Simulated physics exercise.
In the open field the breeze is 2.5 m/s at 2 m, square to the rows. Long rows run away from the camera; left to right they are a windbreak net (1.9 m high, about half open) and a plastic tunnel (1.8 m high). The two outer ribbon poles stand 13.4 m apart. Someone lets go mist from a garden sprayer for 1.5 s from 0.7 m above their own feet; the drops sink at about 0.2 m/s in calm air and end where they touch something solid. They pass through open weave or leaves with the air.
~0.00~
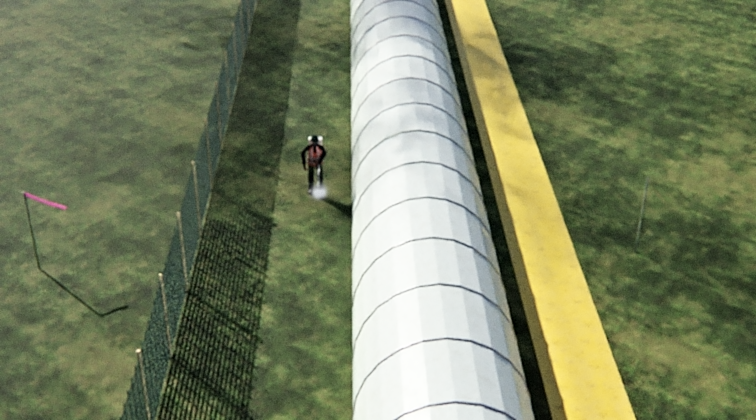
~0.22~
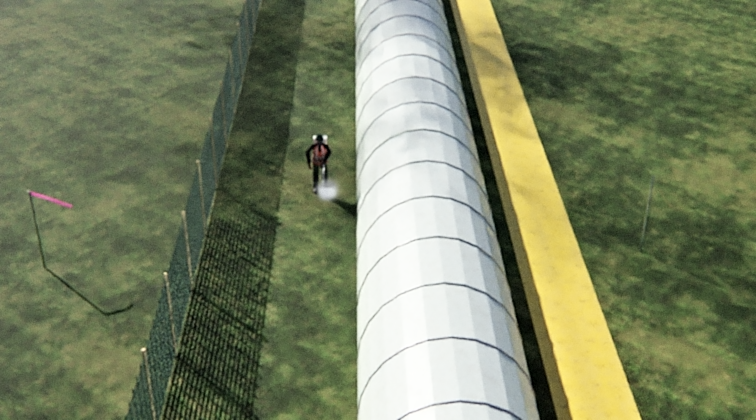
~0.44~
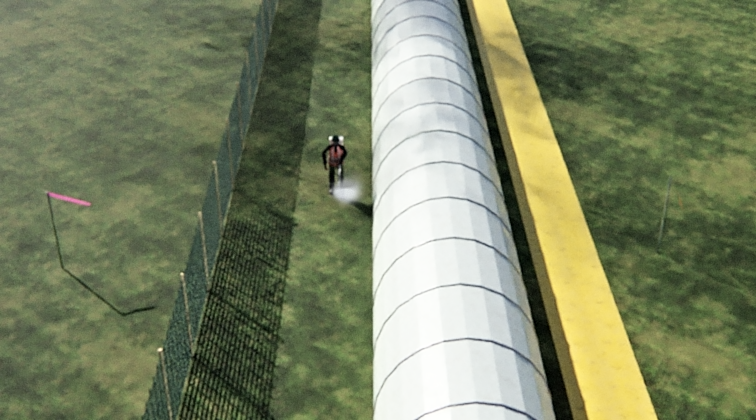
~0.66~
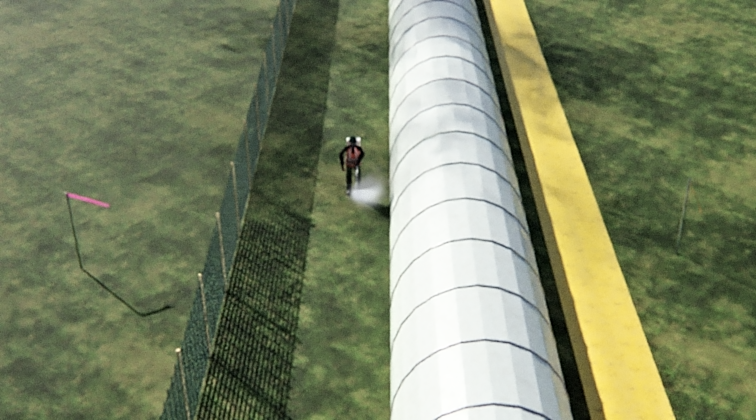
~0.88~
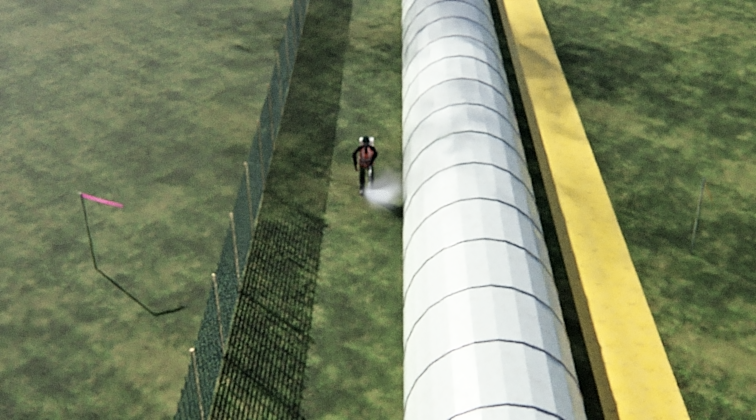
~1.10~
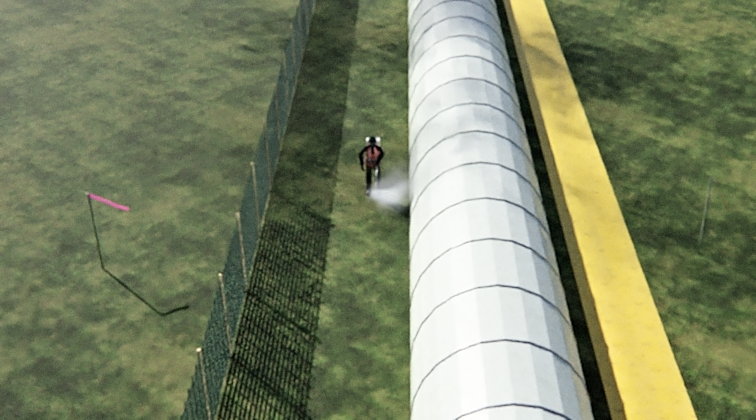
On a grassy field, a person stood between a mesh fence and a long white tunnel while a small puff of mist spread and drifted right toward the tunnel, and pink ribbon streamed from a pole.
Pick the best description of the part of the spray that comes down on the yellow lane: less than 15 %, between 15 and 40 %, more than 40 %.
It catches less than 15 %.
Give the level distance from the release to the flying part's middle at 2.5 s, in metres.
Roughly 1.0 m.
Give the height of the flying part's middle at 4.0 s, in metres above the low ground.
Roughly 1.8 m up.
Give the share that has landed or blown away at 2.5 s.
Near 10 %.
After 2.5 s, 91 % is in the air or yet to come; 0 % lies on the yellow lane; the middle of what still flies is 1.0 m above the low ground, near (409, 180).
After 4.0 s, 57 % is in the air or yet to come; 0 % lies on the yellow lane; the middle of what still flies is 1.9 m above the low ground, near (455, 148).
After 8.0 s, 34 % is in the air or yet to come; 0 % lies on the yellow lane.
After 20.0 s, 8 % is in the air or yet to come; 2 % lies on the yellow lane.
After 45.0 s, 0 % is in the air or yet to come; 3 % lies on the yellow lane.
